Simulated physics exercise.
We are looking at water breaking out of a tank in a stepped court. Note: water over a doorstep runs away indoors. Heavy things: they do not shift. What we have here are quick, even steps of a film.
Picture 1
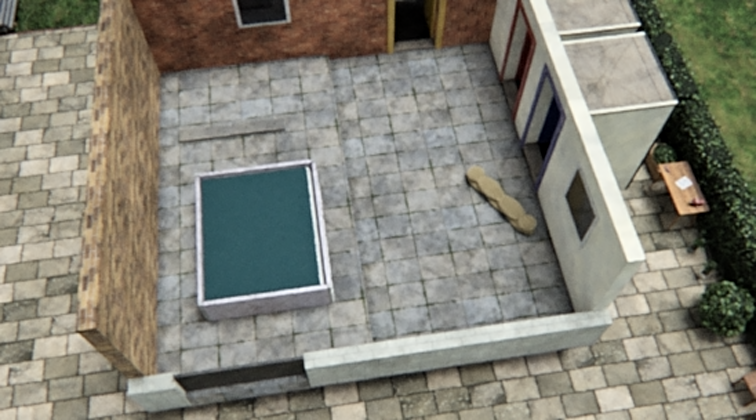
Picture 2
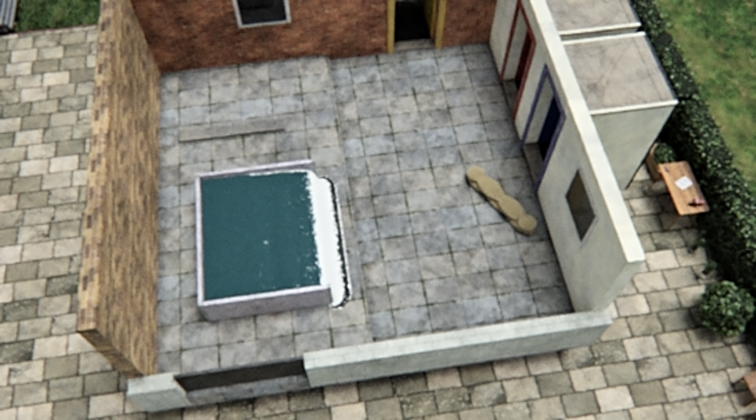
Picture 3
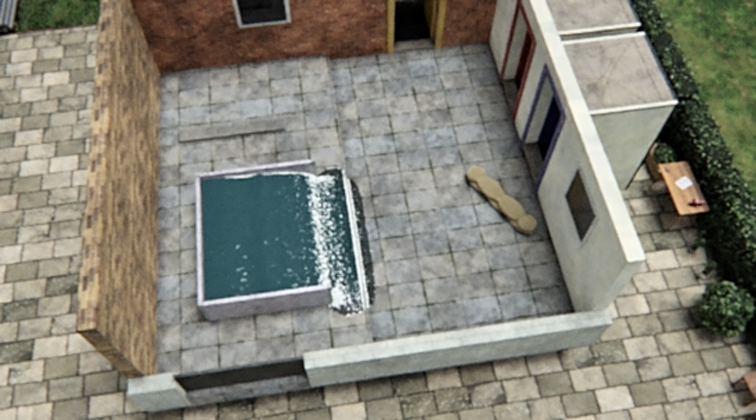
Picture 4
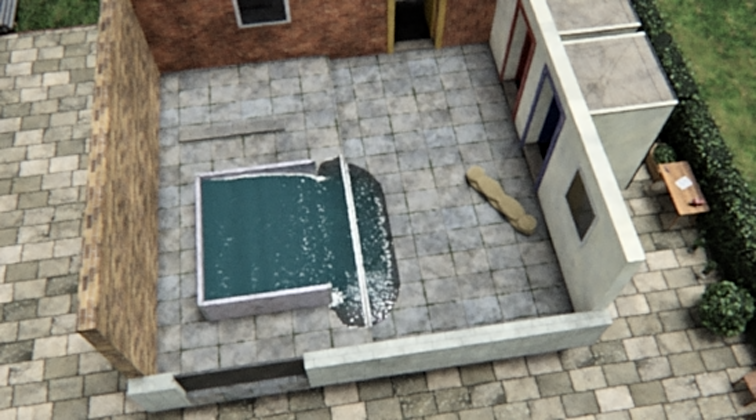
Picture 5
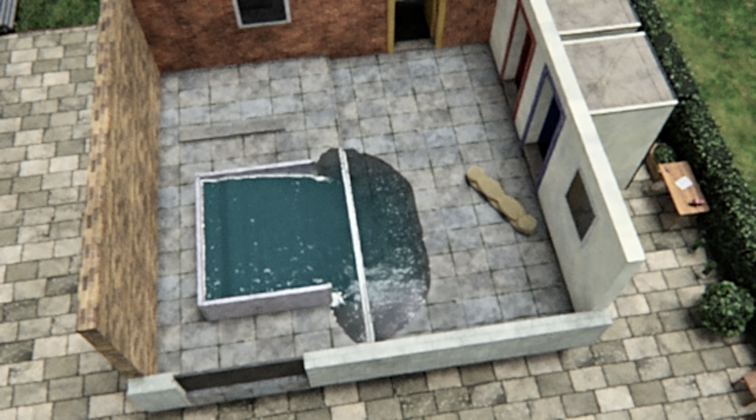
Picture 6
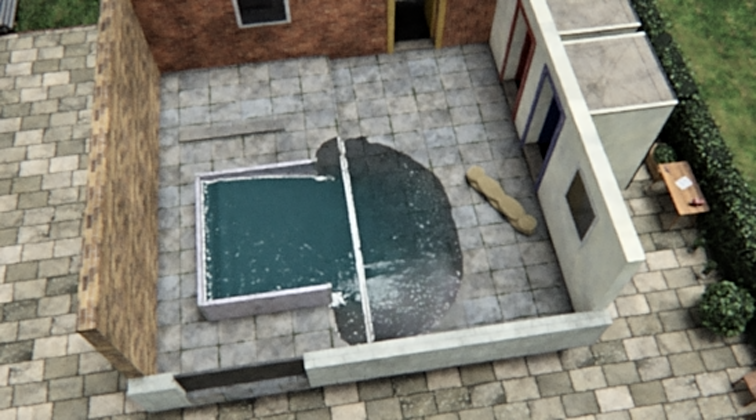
Walled paved court seen from above, teal water bursting from a tank's right side and spreading rightward across grey slabs.
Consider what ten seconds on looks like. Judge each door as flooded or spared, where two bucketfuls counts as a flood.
The blue door is spared, the red door is flooded, the yellow door is flooded.
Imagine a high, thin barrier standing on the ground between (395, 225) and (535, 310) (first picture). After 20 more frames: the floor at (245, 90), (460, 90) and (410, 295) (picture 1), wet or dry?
Reading them off in sequence: Spared, swamped, swamped.
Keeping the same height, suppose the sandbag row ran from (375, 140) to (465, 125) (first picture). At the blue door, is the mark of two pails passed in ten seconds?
So the blue one overshoots it.
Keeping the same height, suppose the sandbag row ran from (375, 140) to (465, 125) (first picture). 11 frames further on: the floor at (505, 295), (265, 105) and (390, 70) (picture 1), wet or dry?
In the order asked: Swamped, untouched, untouched.
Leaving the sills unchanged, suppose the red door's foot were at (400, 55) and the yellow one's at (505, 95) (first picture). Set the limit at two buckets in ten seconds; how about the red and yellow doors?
First the red door, which crosses the line, then the yellow door, which crosses the line.
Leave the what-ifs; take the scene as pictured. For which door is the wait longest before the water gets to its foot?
Answer: The yellow-painted one.
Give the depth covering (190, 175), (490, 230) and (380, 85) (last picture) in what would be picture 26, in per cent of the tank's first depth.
My figures are about 0, 35 and 2 percent.
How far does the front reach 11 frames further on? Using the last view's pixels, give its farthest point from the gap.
(497, 93).
A moment on, water covers 35 % of the floor; the blue door not reached, the red door not reached, the yellow door not reached.
Next, water covers 45 % of the floor; the blue door wet at the sill, nothing in, the red door wet at the sill, nothing in, the yellow door not reached.
Then, water covers 50 % of the floor; the blue door wet at the sill, nothing in, the red door over two buckets in, the yellow door wet at the sill, nothing in.
Later, water covers 65 % of the floor; the blue door wet at the sill, nothing in, the red door over two buckets in, the yellow door under two buckets in.
In the end, water covers 65 % of the floor; the blue door under two buckets in, the red door far over two buckets in, the yellow door far over two buckets in.
